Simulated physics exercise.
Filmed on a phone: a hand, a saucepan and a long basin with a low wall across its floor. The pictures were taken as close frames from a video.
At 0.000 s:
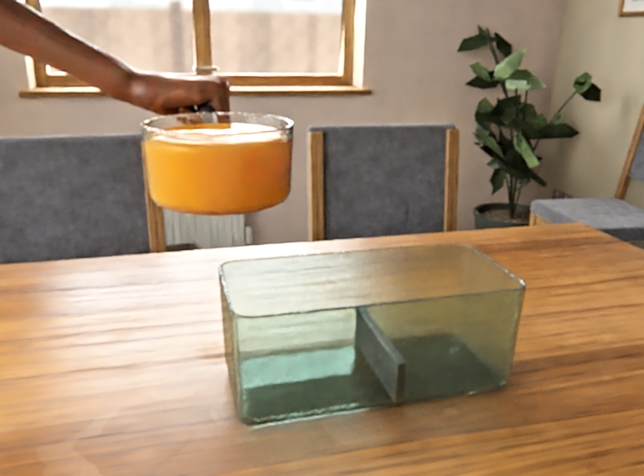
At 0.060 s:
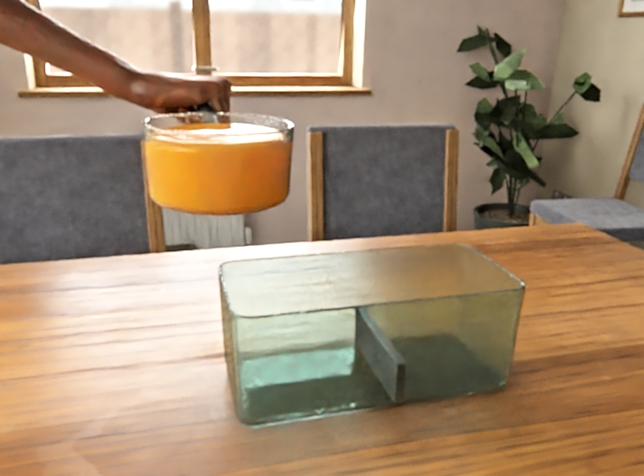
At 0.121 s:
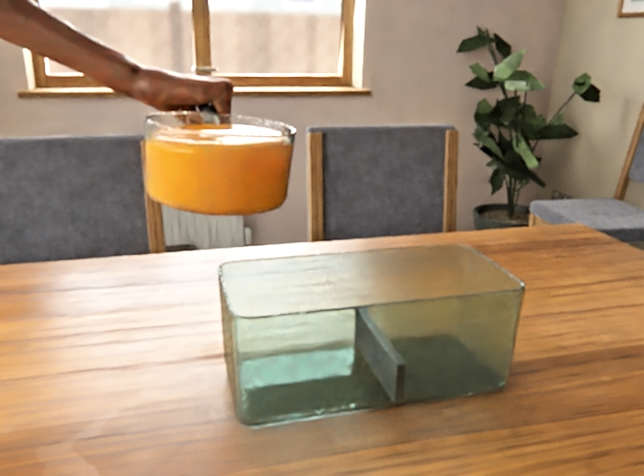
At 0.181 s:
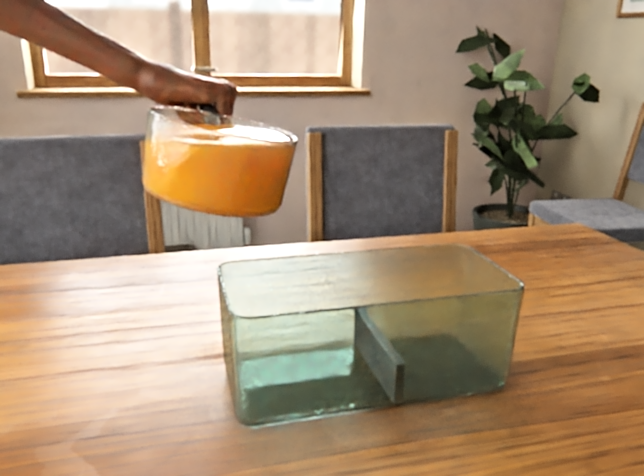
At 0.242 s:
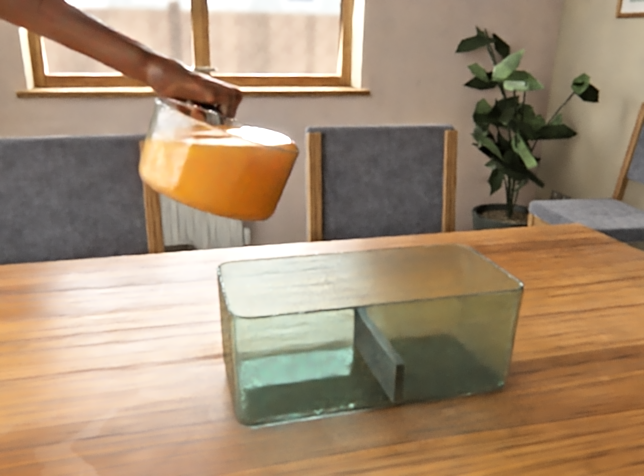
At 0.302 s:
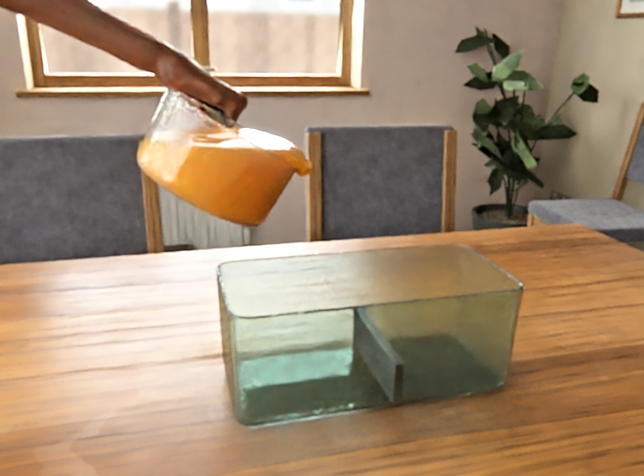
In a dining room with a window and a plant, a hand holds a clear glass pan of orange liquid level above a long glass basin with a low divider on a wooden table. The hand gradually tilts the pan to the right, and the liquid reaches the lowered rim and begins to slip over it.
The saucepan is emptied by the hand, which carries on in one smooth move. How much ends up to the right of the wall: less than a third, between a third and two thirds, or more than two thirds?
I reckon what ends right of the wall does not reach a third.
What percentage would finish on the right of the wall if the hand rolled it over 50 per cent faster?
About 10 per cent.
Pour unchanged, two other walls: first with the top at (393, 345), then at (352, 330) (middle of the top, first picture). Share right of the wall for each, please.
Around 20 percent in try one and around 40 percent in try two.
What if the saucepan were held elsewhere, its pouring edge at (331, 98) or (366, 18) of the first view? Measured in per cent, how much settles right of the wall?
Near 55 in a hundred first, near 85 in a hundred second.
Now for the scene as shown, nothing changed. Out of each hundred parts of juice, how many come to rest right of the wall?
That works out to roughly 5 percent.
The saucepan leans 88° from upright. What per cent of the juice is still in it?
It still holds around 30 per cent there.
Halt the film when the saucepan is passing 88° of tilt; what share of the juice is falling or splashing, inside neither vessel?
About 35 per cent.
A moment on, the saucepan is tipped on its side and 29 per cent is still to pour, 33 is left of the wall and 1 right of it.
Next, the saucepan is tipped right over and 5 per cent is still to pour, 86 is left of the wall and 3 right of it.
Then the saucepan is tipped right over and 0 per cent is still to pour, 93 is left of the wall and 5 right of it.
Later the saucepan is tipped right over and 0 per cent is still to pour, 93 is left of the wall and 5 right of it.
At rest 93 per cent lies left of the wall, 6 right of it and 1 outside.
